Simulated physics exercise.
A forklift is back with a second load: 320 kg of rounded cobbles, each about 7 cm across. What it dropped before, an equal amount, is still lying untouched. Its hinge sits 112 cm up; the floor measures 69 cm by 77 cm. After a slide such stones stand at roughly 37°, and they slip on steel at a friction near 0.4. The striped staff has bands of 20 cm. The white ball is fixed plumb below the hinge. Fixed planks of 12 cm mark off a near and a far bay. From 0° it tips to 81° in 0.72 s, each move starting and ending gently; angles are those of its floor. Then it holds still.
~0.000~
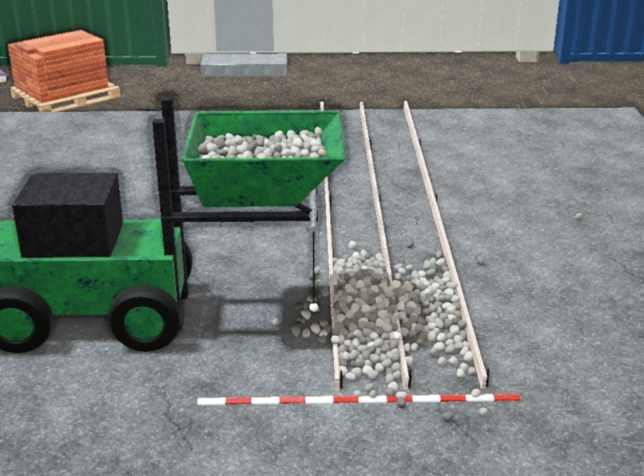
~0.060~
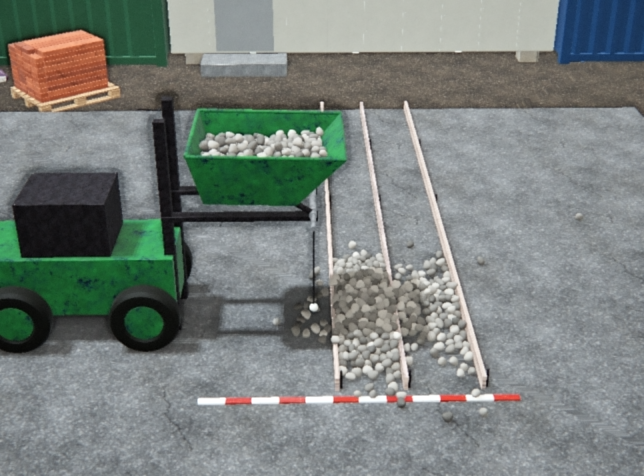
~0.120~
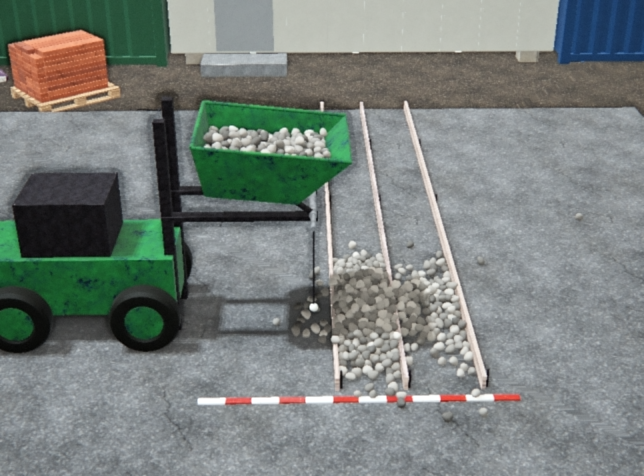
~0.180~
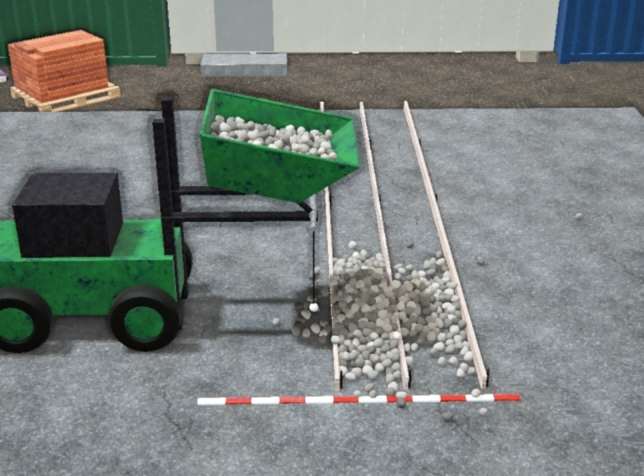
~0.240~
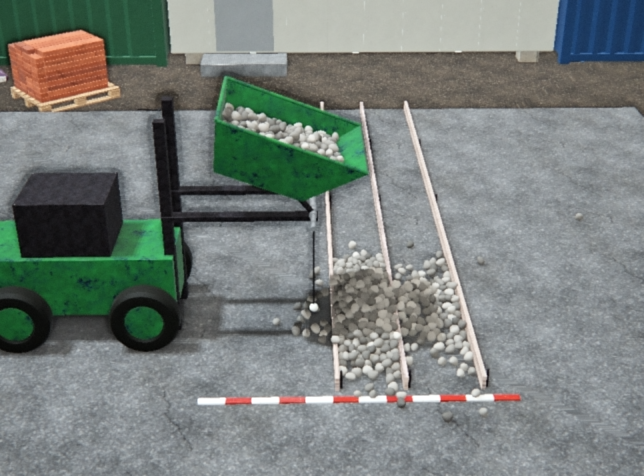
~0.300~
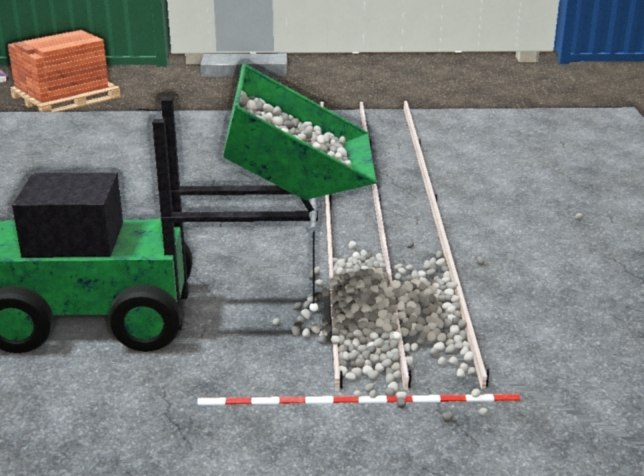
A green skip full of pale stones, held up on the black forks of a green loader at left, tilts steadily down to the right, its left side rising while the stones shift inside. Below, an earlier heap lies still across three pale boards near a red-and-white staff. The fixed, raised view shows a grey yard with orange bricks on a pallet, green and blue containers and a pale wall behind.
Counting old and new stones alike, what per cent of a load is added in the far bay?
Close to 45 parts in a hundred.
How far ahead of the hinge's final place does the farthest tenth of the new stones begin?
Roughly 240 cm ahead of it.
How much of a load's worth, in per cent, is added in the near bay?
Some 0 per cent of a load.
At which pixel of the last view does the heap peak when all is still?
Around (377, 290).
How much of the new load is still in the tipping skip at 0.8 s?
Roughly 75 per cent is still inside.
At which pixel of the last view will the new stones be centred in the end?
Around (474, 311).
After 0.5 s the floor is at 68°; in per cent of one load, 100 in the tipping skip, 4 short of the bays, 72 in the near bay, 24 in the far bay; the foremost stones are at (478, 290).
After 0.8 s the floor is at 81°; in per cent of one load, 77 in the tipping skip, 4 short of the bays, 74 in the near bay, 46 in the far bay; the foremost stones are at (478, 290).
After 1.2 s the floor is at 81°; in per cent of one load, 6 in the tipping skip, 4 short of the bays, 73 in the near bay, 77 in the far bay, 40 past the last board; the foremost stones are at (546, 297).
After 3.6 s the floor is at 81°; in per cent of one load, 0 in the tipping skip, 4 short of the bays, 72 in the near bay, 69 in the far bay, 56 past the last board; the foremost stones are past the picture's edge. Net gain in the far bay, 45.
